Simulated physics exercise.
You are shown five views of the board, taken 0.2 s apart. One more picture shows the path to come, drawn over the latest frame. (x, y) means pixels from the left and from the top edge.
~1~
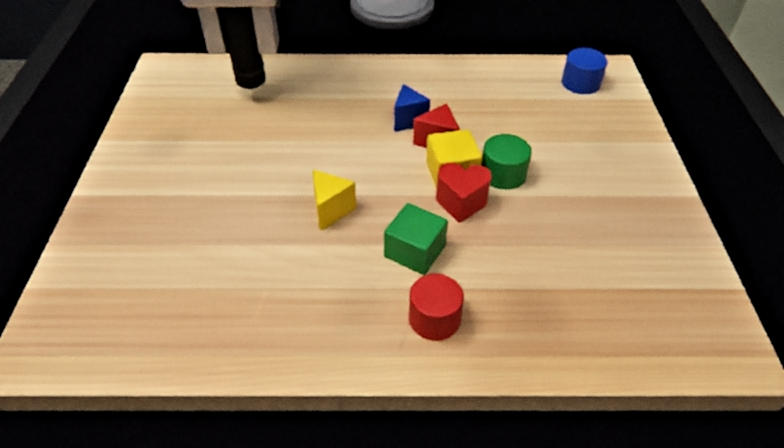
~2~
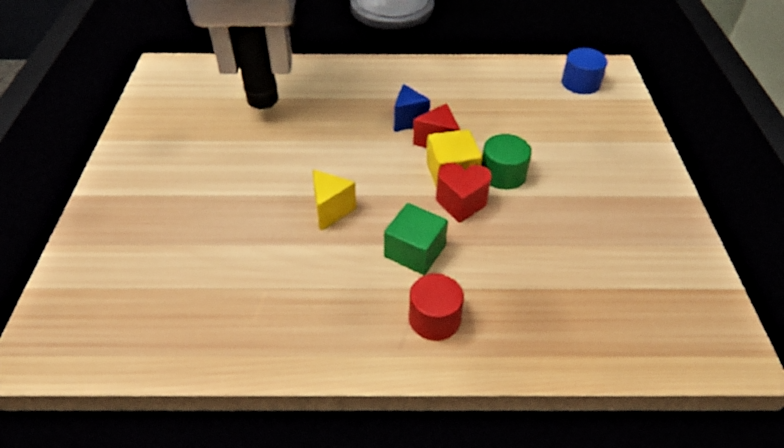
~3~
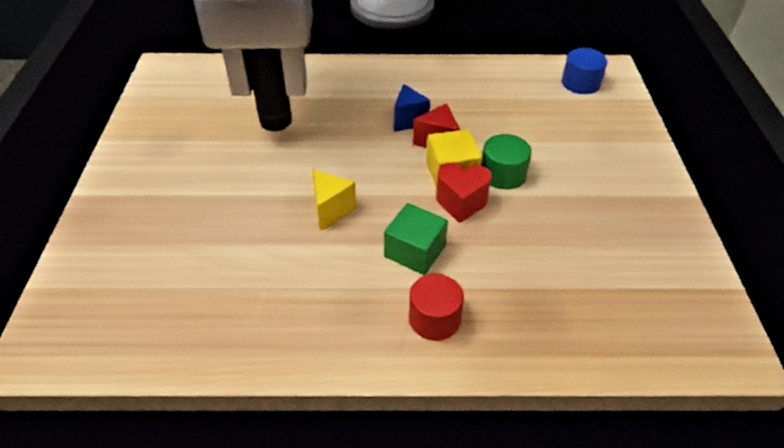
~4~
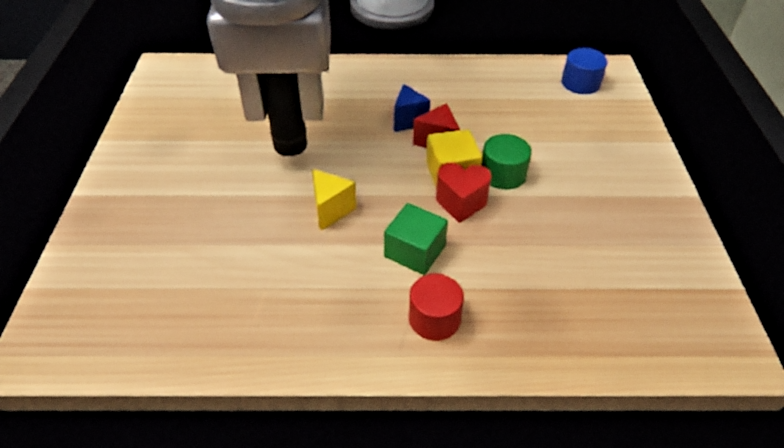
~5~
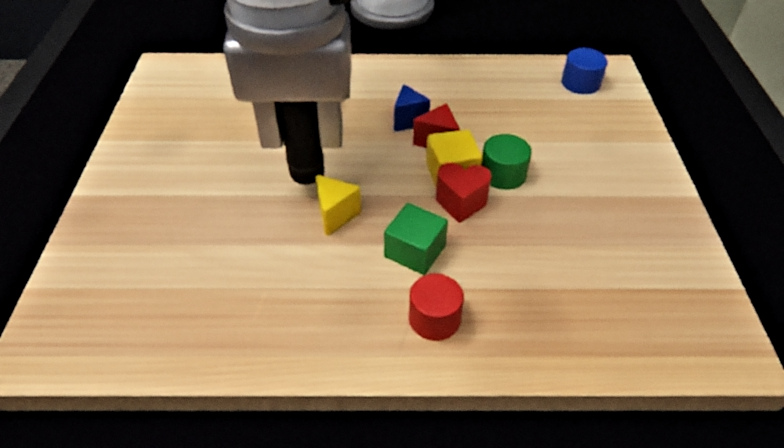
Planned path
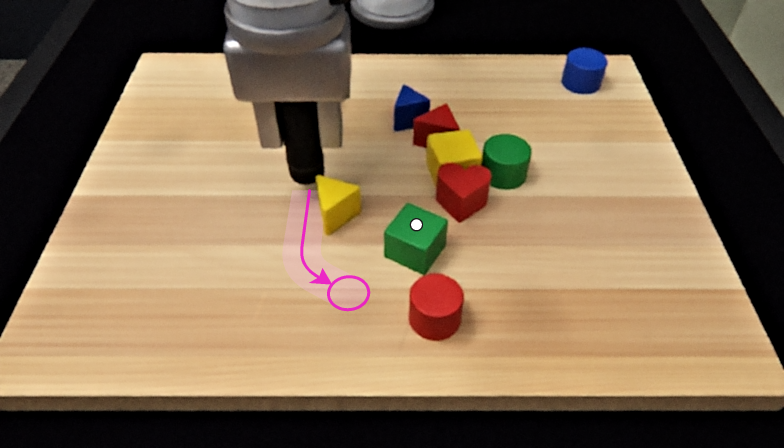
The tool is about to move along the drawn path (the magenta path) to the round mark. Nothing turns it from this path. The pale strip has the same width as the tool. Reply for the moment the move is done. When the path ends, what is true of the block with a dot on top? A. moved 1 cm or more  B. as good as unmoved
B.
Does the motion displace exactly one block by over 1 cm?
That would be a yes.
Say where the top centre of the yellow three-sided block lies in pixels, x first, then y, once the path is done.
The middle of its upper face should be somewhere near (347, 210).
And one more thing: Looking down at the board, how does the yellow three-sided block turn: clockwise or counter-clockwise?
It is turned anticlockwise.
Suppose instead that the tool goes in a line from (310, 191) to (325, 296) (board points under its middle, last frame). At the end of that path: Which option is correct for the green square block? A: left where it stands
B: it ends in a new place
Correct choice: A.
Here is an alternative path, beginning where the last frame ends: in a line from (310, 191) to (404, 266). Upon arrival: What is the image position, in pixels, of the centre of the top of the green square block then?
About (452, 241).
Drawn move, from (310, 191) by way of (305, 227) and (306, 267) to (349, 293); the dot is on the green square block.
On the path given first. One third of the way, tool at (302, 211); yellow three-sided block at (346, 207), turned 55° anticlockwise.
Two thirds of the way, tool at (304, 251); yellow three-sided block at (347, 210), turned 75° anticlockwise.
At the end, tool at (347, 277); yellow three-sided block at (347, 210), turned 75° anticlockwise; green square block still.
